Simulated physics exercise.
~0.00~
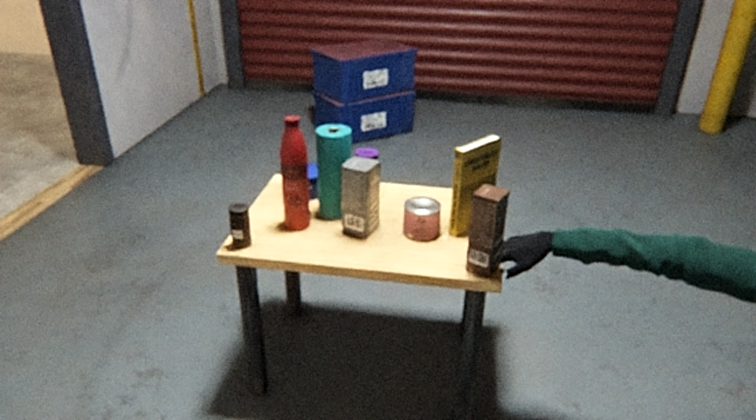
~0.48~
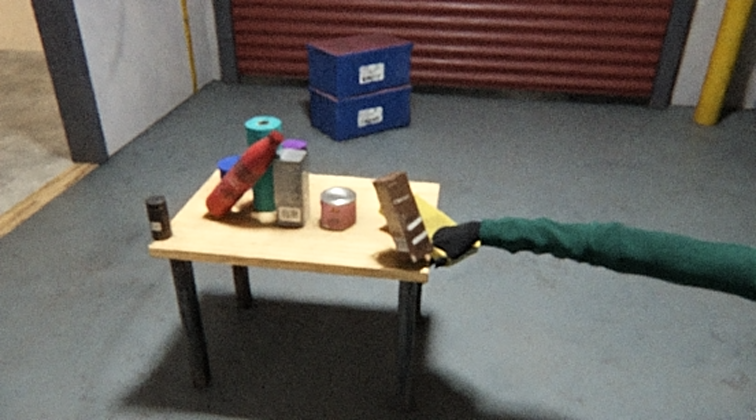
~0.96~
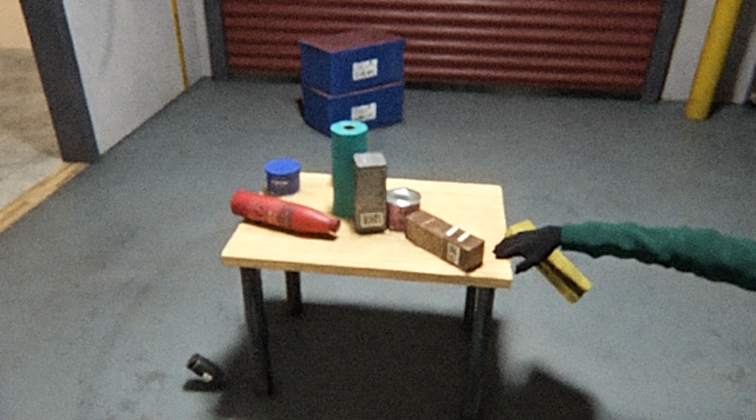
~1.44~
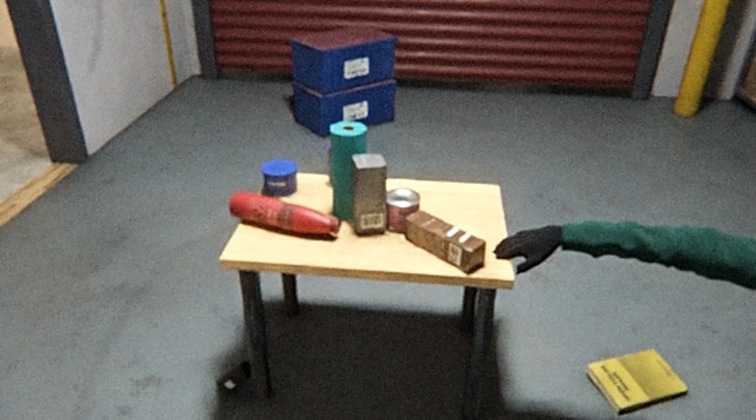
A gloved hand jerked a small table to the left and back again, tipping the red bottle and brown carton onto their sides, while the black shaker and yellow book fell to the floor and the other things stayed on the tabletop.
